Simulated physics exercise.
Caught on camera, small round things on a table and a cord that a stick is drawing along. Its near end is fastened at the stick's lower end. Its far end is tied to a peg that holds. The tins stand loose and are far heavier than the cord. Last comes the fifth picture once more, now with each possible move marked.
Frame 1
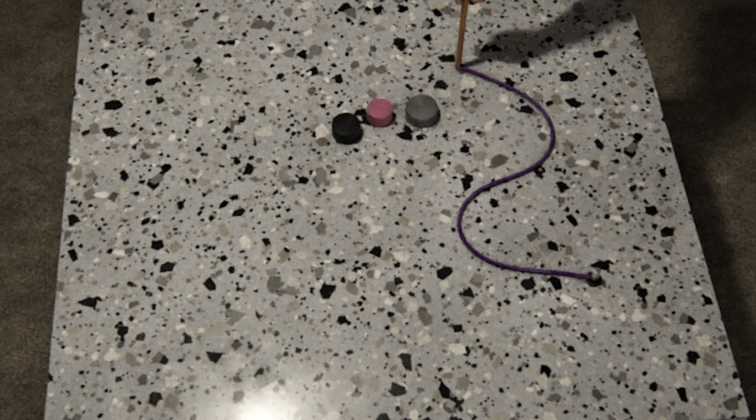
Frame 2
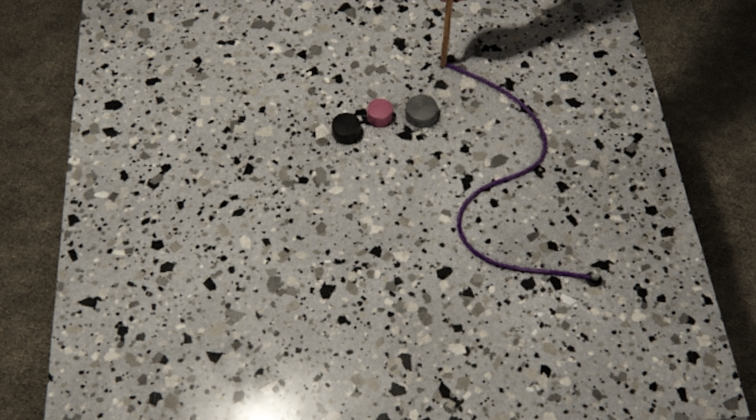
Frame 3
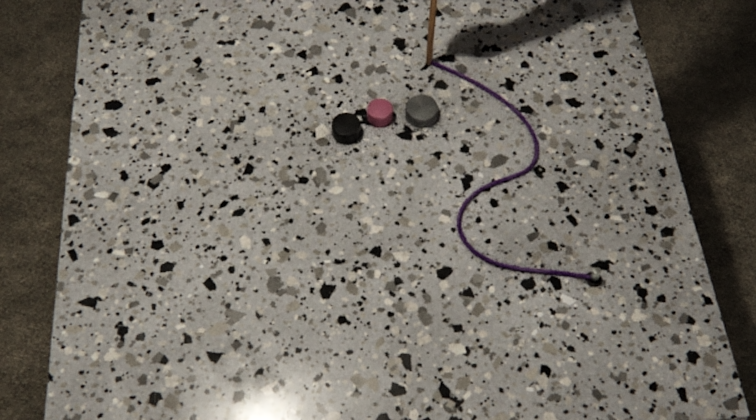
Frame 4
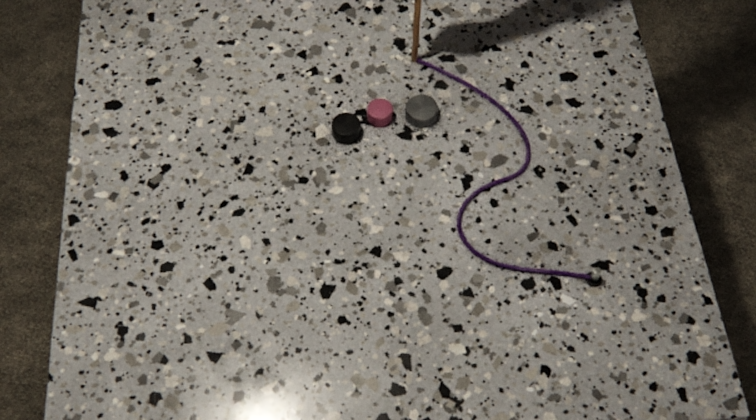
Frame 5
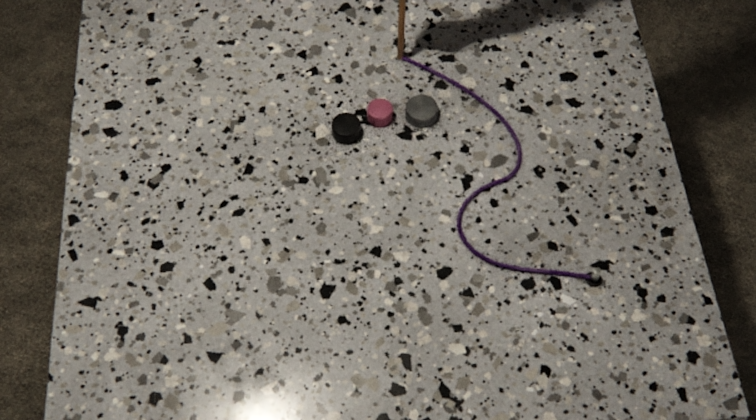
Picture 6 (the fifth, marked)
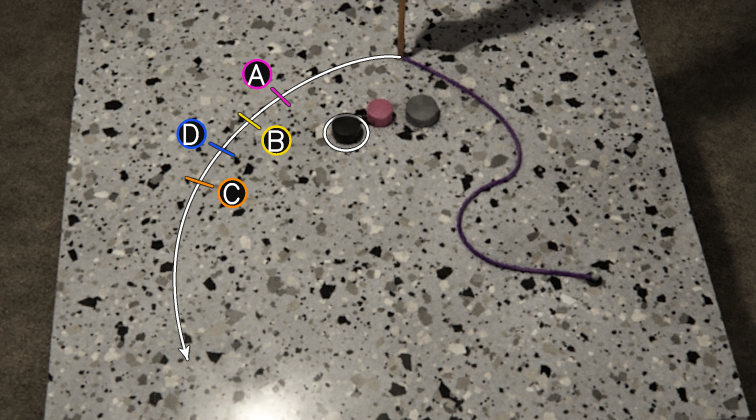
A speckled grey, black and white tabletop, with dark floor at both sides, is seen from above at a steady angle. Black, pink and grey tins sit close together in the upper middle, left of a curving purple cord whose lower end meets a small peg at right. The stick at the cord's upper end slides left above the tins, drawing the upper curve with it.
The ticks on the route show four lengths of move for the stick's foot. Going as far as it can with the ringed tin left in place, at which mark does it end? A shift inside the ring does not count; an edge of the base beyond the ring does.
Stop at D.
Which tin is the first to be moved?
The grey one.
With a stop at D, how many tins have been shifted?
Two.
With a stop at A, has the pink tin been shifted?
No.
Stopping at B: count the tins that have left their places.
By then, none.
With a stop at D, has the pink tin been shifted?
Yes.
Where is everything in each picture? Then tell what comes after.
Black tin (346, 129); grey tin (421, 111); peg (595, 275), in the first picture.
Peg (595, 275); pink tin (380, 113), in the second picture.
Black tin (346, 129); grey tin (421, 111), in the third picture.
Peg (595, 275); pink tin (380, 113), in the fourth picture.
Black tin (346, 129); grey tin (421, 111); peg (595, 275), in the fifth picture.
On the copy, A at (281, 97); B at (249, 121); C at (200, 182); D at (222, 149); the ring at (346, 133); the route from (400, 57) via (217, 156) to (188, 360).
On D. First, foot of the stick (330, 71); black tin (346, 129).
Then, foot of the stick (266, 108); black tin (346, 129).
Finally, foot of the stick (222, 150); pink tin (376, 129); black tin (346, 129); grey tin (404, 135); the black tin is still in its ring.
By contrast, A is safe but short; B is safe but short; C drags the ringed tin to (339, 153).
